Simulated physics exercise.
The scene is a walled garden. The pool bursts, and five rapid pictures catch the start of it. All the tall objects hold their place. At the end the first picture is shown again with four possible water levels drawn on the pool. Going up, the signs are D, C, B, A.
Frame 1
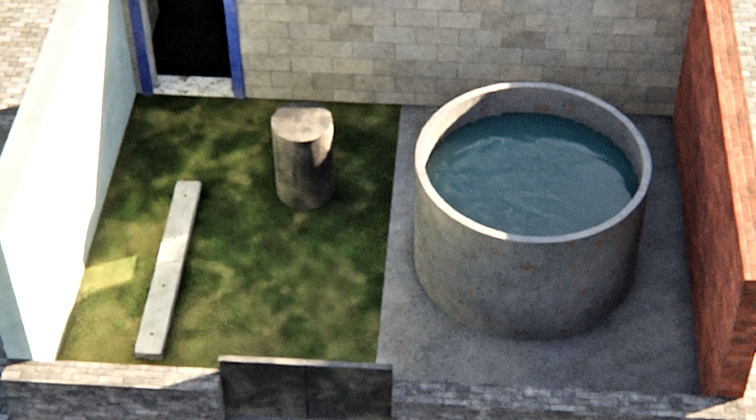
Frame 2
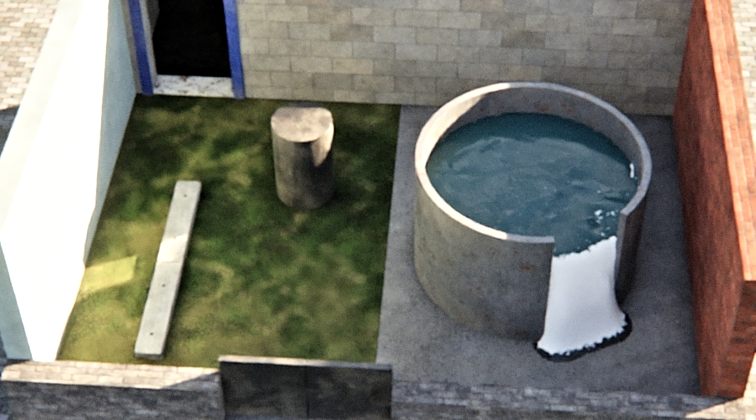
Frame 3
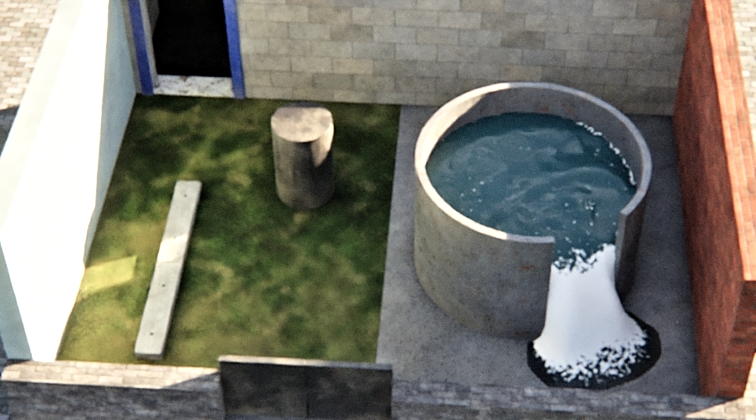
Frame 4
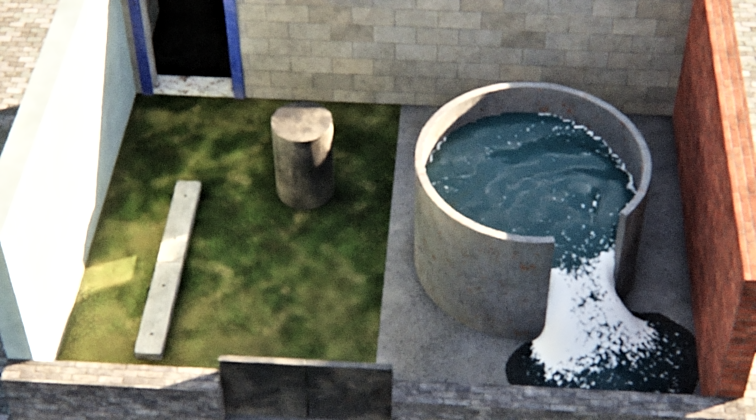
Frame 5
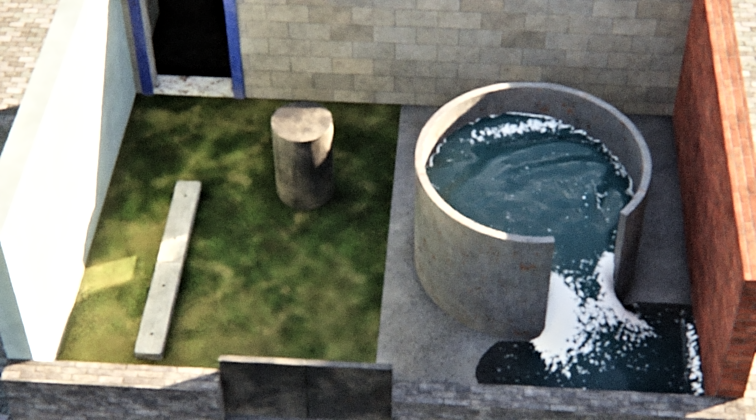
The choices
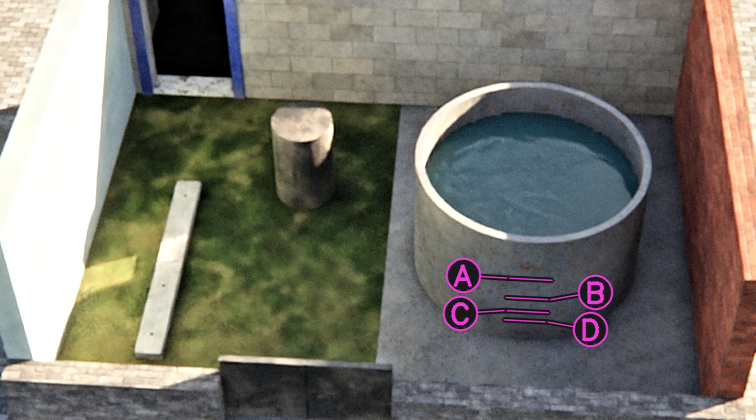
At first, water lies calm in a round stone pool on the right of a walled garden, beside a mossy green patch. A gap then appears in the pool's front wall, and white, foaming water pours through it. The water spreads across the grey paving to the red wall on the right.
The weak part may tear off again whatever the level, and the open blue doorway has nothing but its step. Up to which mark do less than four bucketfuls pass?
Go for B.
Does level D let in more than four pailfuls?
No, not at all.
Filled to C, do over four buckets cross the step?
No, that is safe.
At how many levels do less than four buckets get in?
Three of them.
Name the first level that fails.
Level A.
On the marked copy, A at (529, 279); B at (527, 298); C at (526, 311); D at (525, 320); from the bottom up D, C, B, A.
If A is chosen, about 9 bucketfuls get in.
If B is chosen, a splash gets over, under a bucket.
If C is chosen, nothing gets over.
If D is chosen, nothing gets over.
